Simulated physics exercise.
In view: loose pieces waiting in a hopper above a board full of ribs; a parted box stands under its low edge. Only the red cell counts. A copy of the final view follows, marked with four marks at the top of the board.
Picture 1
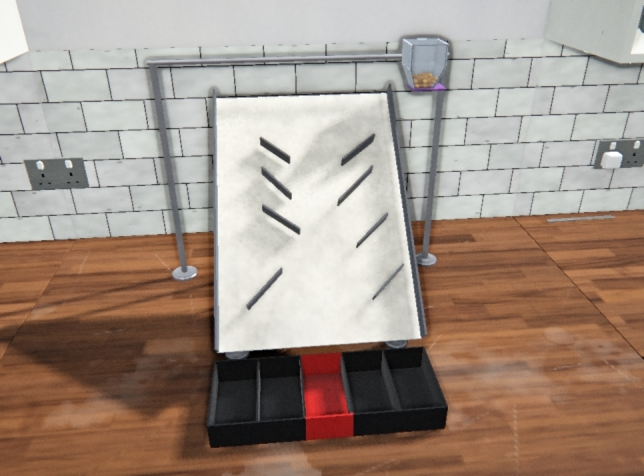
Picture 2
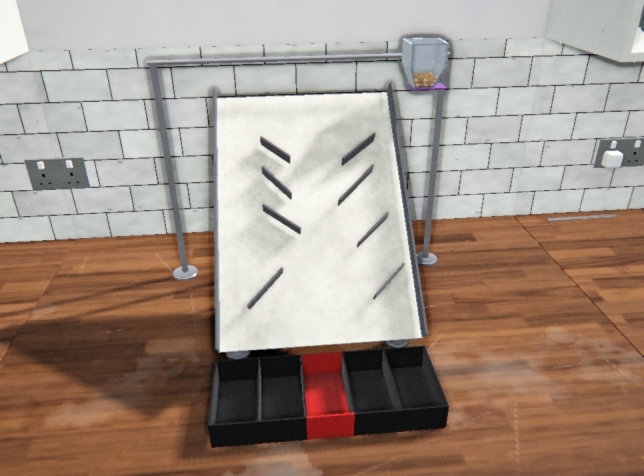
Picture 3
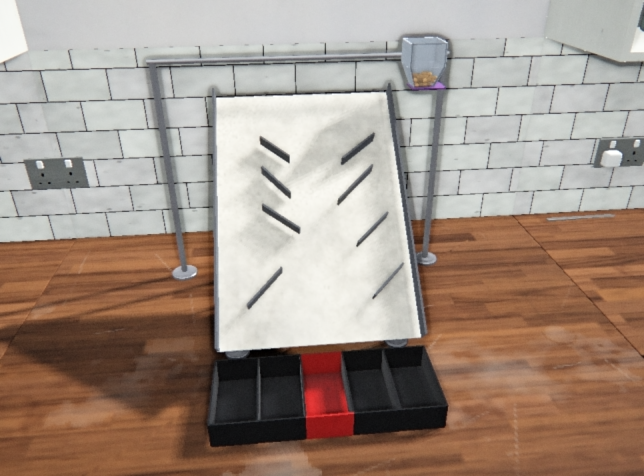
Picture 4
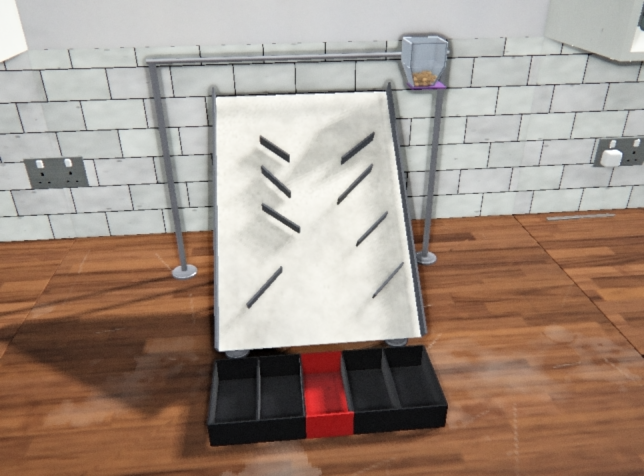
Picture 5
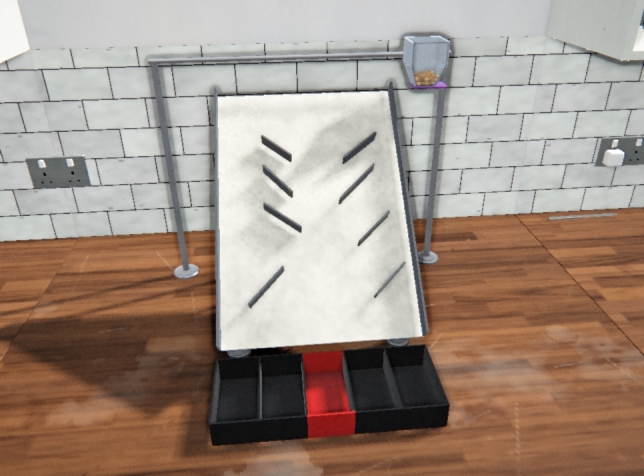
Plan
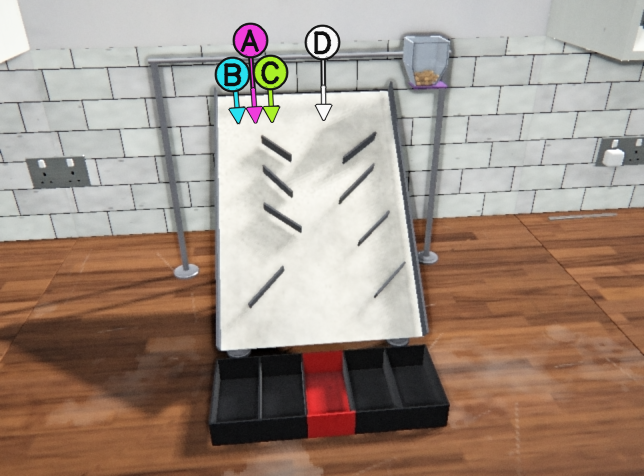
On a wooden counter against white tiles, a ribbed sloping board stands motionless between a filled hopper and a divided box.
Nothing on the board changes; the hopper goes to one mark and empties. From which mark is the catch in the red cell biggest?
Use mark D.
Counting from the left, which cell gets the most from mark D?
It is the third one.
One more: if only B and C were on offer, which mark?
It is C.
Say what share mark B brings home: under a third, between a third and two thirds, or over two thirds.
Under a third.
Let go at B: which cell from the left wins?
The first.
On the marked copy, mark A meets the board at (255, 117); mark B meets the board at (237, 117); mark C meets the board at (271, 116); mark D meets the board at (323, 114).
Choosing A, a small part in the red cell, most in other cells, a small part outside the box.
Choosing B, none in the red cell, nearly all in other cells, a small part outside the box.
Choosing C, about a quarter in the red cell, about two thirds in other cells, a small part outside the box.
Choosing D, about half in the red cell, about a third in other cells, a small part outside the box.
